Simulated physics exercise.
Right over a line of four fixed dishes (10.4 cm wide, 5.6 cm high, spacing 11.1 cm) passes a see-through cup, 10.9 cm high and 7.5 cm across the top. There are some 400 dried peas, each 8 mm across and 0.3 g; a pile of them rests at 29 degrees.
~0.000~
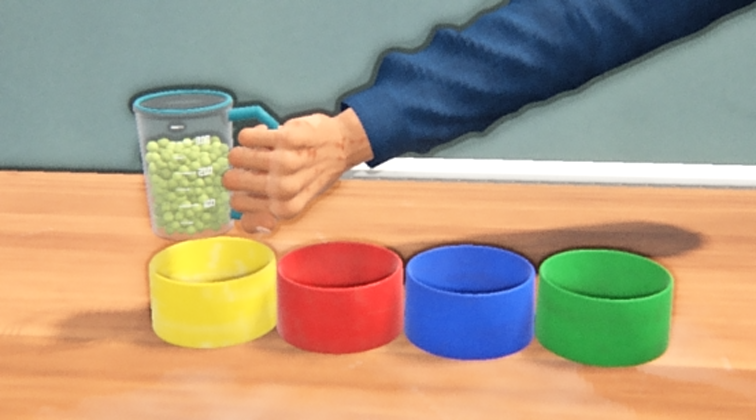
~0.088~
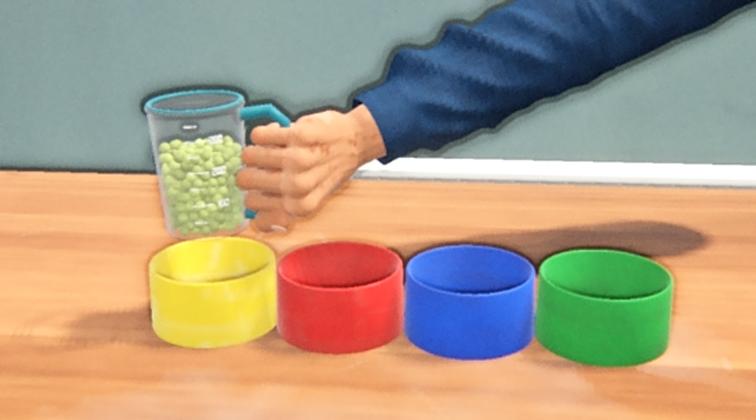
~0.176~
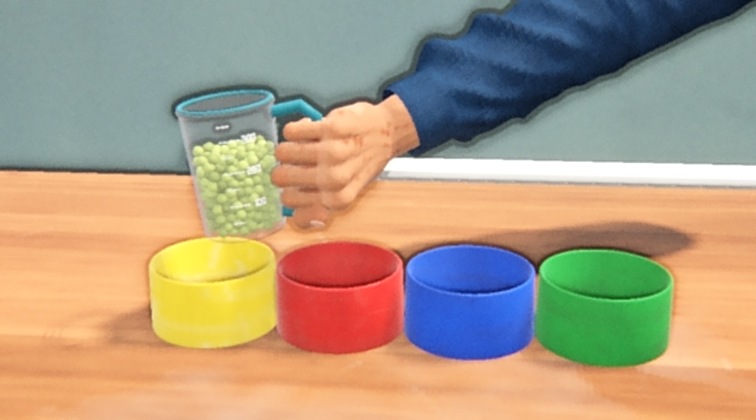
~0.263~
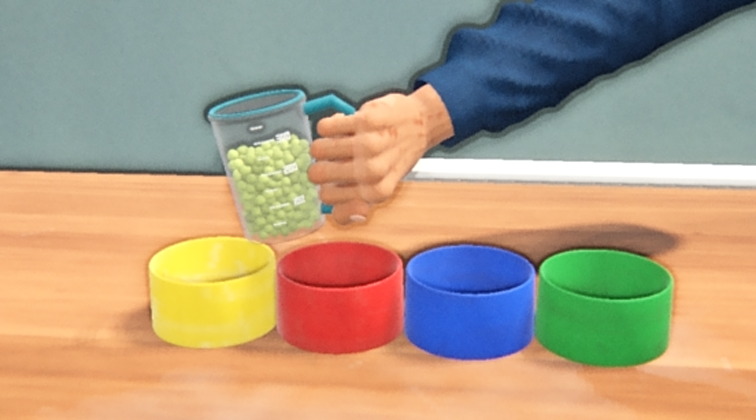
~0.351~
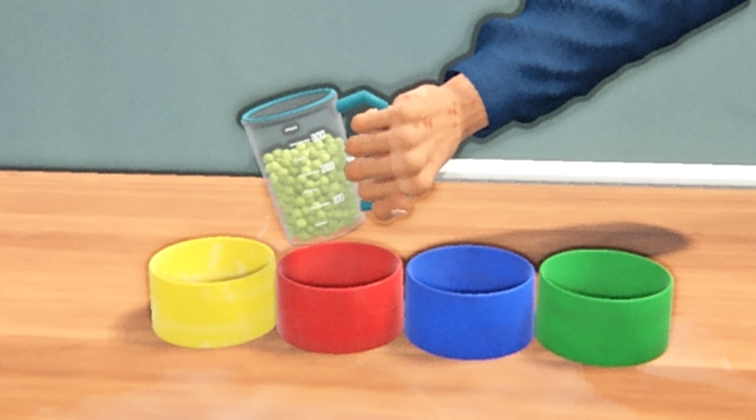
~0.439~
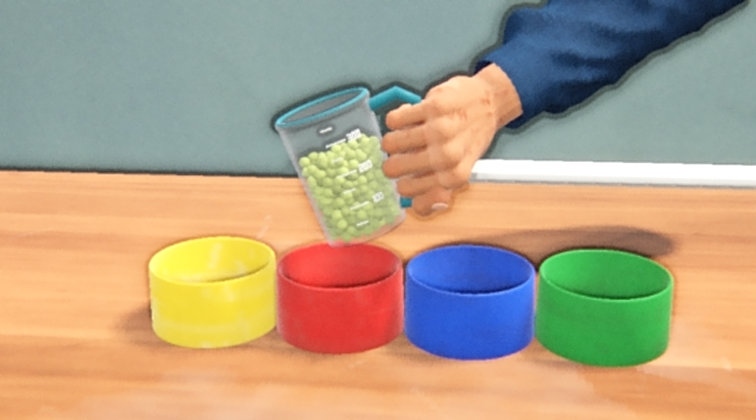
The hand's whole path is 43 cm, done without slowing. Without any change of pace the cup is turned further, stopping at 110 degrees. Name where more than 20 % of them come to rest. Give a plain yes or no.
Red - no, blue - no, green - yes, yellow - no, counter - no.
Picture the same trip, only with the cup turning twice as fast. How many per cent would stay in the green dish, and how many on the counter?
The green dish would get 100 and the counter 0.
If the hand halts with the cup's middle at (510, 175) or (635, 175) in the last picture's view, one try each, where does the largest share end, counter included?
Blue, then green.
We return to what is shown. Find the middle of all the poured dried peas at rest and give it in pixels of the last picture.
About (601, 310).
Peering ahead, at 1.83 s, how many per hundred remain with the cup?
It comes to about 100 percent.
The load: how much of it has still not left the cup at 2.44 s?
Roughly 40 per cent.
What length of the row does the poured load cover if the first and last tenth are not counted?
6 cm, roughly.
Then, at 1.27 s, tilt 61 degrees; cup holds 100 %.
After 1.83 s, tilt 90 degrees; cup holds 100 %.
After 2.44 s, tilt 110 degrees; cup holds 40 %, green 55 %.
By 3.6 s all is still; red 0 %, blue 0 %, green 100 %, yellow 0 %, counter 0 %.
